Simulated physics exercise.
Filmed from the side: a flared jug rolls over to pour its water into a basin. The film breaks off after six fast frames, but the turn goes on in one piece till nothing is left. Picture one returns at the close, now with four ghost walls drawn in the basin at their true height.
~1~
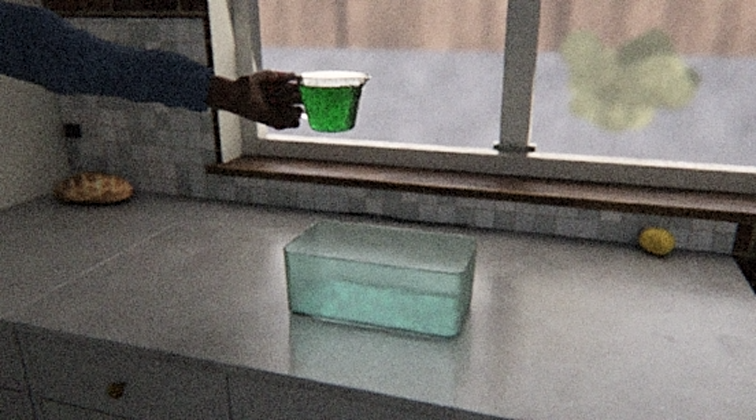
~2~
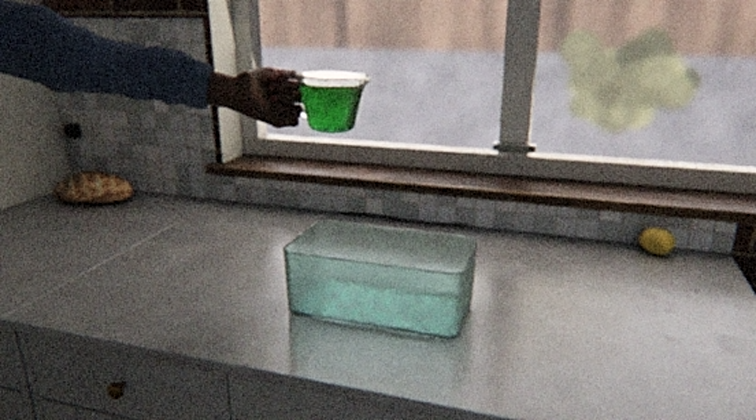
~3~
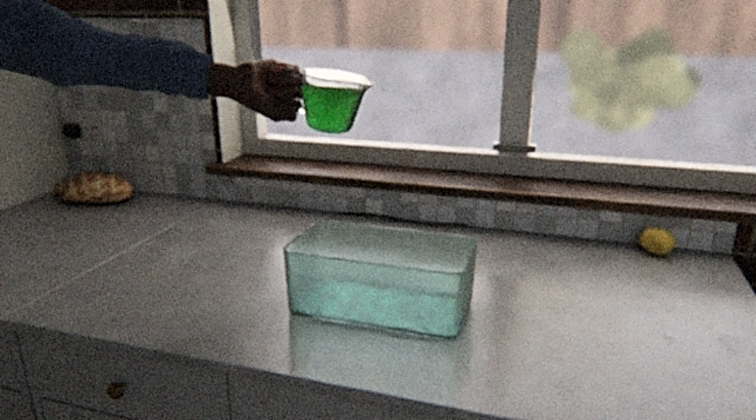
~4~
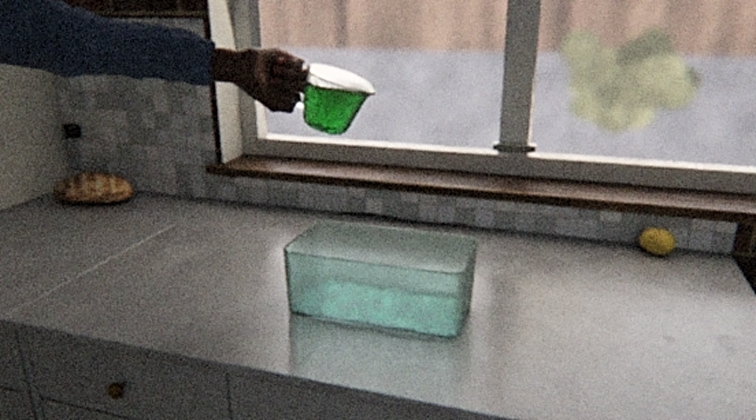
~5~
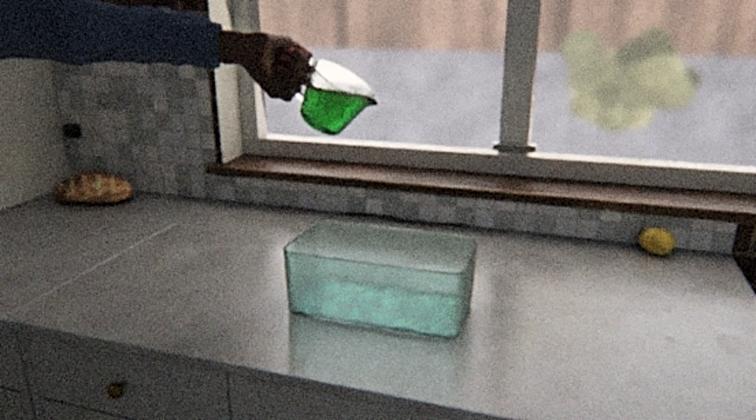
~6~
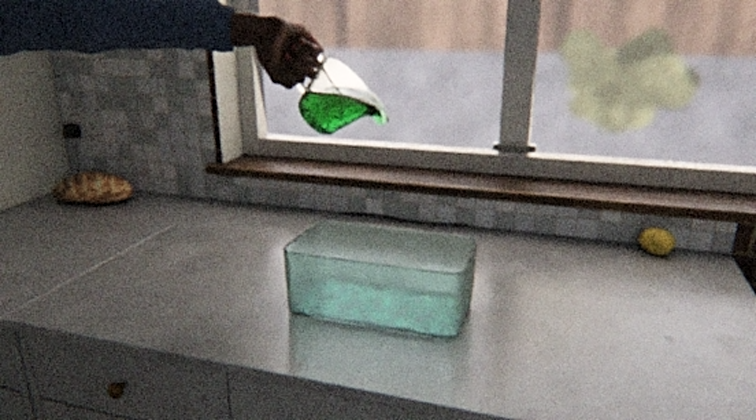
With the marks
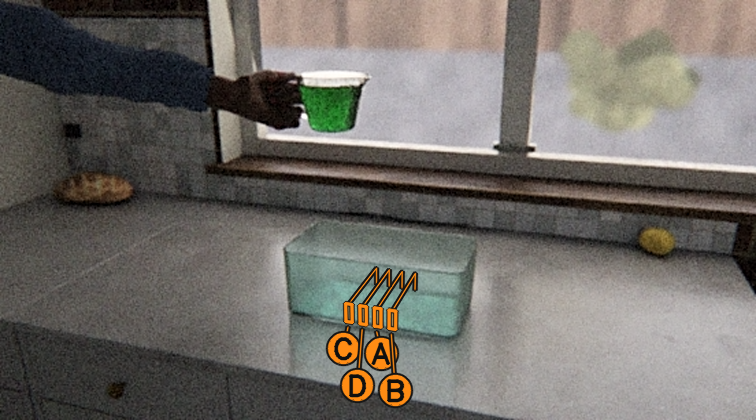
A hand tilts a jug of green liquid rightward above a glass basin until liquid crosses its lip.
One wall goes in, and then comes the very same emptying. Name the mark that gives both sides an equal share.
Choose B.
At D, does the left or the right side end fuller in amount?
More ends on the right.
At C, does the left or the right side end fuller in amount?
More ends on the right.
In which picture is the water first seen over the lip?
In picture 5.
On the marked copy, A at (376, 331); B at (391, 334); C at (348, 326); D at (362, 329).
Choosing A, about 20 % ends left of the wall and 74 % right of it; 6 % is lost outside.
Choosing B, about 50 % ends left of the wall and 45 % right of it; 6 % is lost outside.
Choosing C, about 12 % ends left of the wall and 83 % right of it; 6 % is lost outside.
Choosing D, about 13 % ends left of the wall and 80 % right of it; 7 % is lost outside.
